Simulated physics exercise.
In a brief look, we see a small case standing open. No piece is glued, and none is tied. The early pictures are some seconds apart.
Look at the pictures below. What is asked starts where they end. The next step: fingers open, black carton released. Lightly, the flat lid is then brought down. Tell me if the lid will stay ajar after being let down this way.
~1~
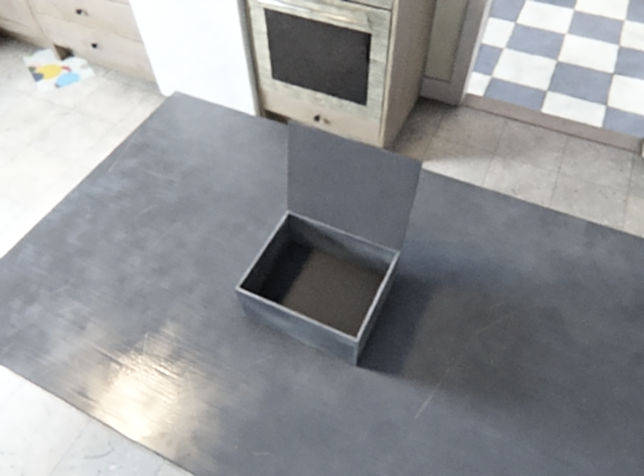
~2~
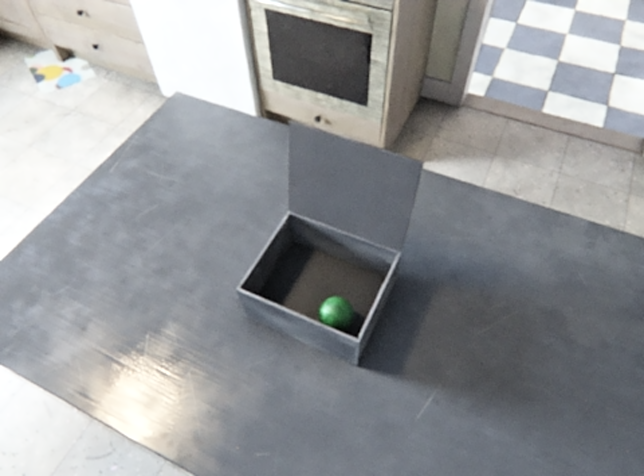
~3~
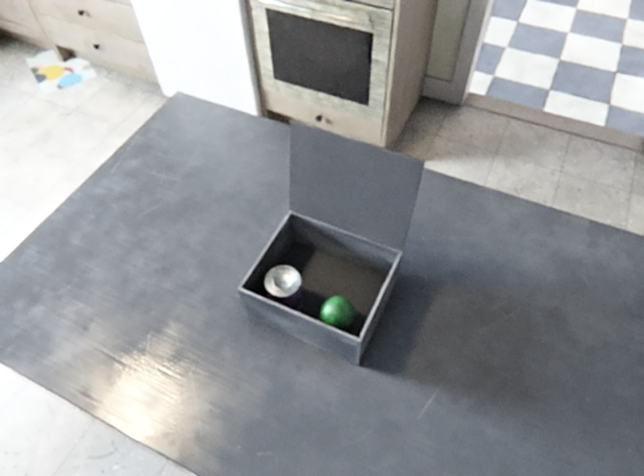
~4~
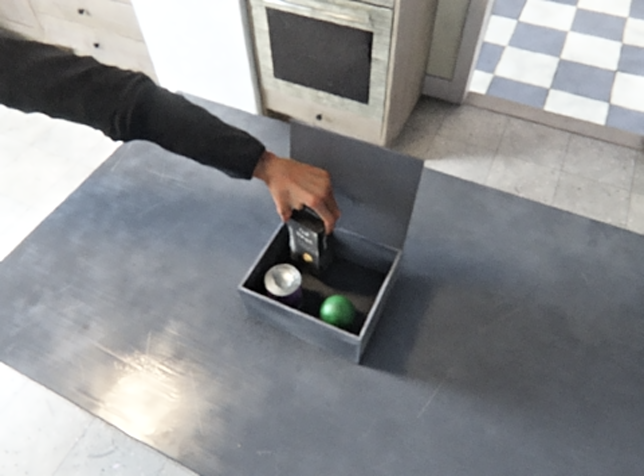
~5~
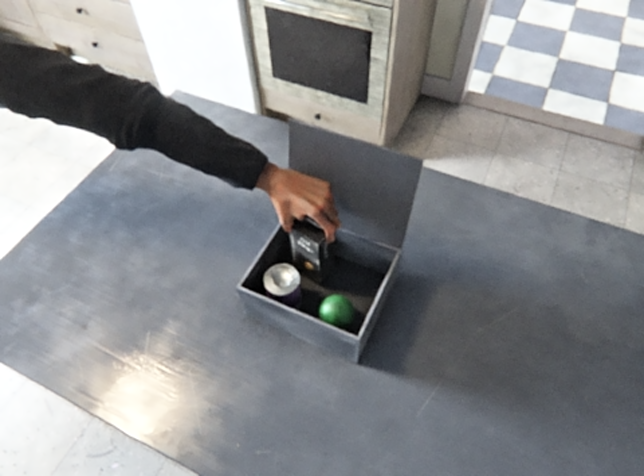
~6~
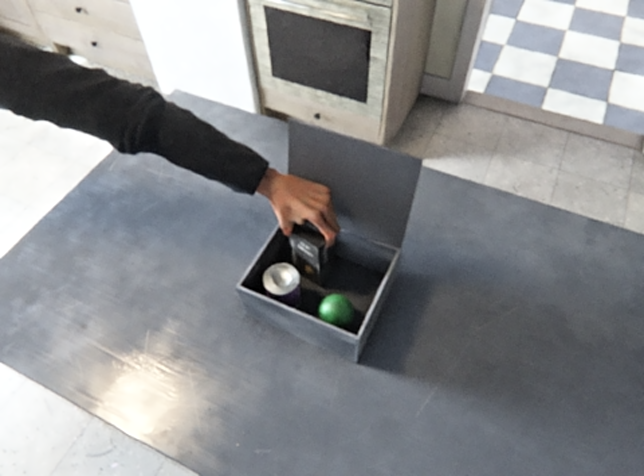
My guess is the lid remains aloft.
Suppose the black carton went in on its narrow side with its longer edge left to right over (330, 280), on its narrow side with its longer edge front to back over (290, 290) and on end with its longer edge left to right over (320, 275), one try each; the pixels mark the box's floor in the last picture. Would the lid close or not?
In order: Lid shuts, lid stays open, lid stays open.
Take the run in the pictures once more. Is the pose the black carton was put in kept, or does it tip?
Simply put, it gets tilted.
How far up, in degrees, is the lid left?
I'd say roughly 25 degrees above the rim.
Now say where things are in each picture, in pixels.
The last thing is not in view yet, in the first picture.
The last thing is not in view yet; green ball (336, 315), in the second picture.
The last thing is not in view yet; green ball (338, 314), in the third picture.
Coming down; black carton (311, 239); green ball (338, 313), in the fourth picture.
Coming down; black carton (313, 248); green ball (337, 313), in the fifth picture.
Put in, still held; black carton (312, 252); green ball (336, 312), in the sixth picture.
Then, 1.20 s later than the last frame, lid starting down.
Then, 1.60 s later than the last frame, lid 57° above the rim.
Then, 2.70 s later than the last frame, lid 44° above the rim; black carton tilted by 10° near (308, 255).
Then, 4.10 s later than the last frame, lid 30° above the rim; black carton tilted by 25° near (304, 260).
When it is over, lid 26° above the rim; left askew, black carton; the other 2 as before. End places, in pixels of the last picture, black carton near (305, 259).
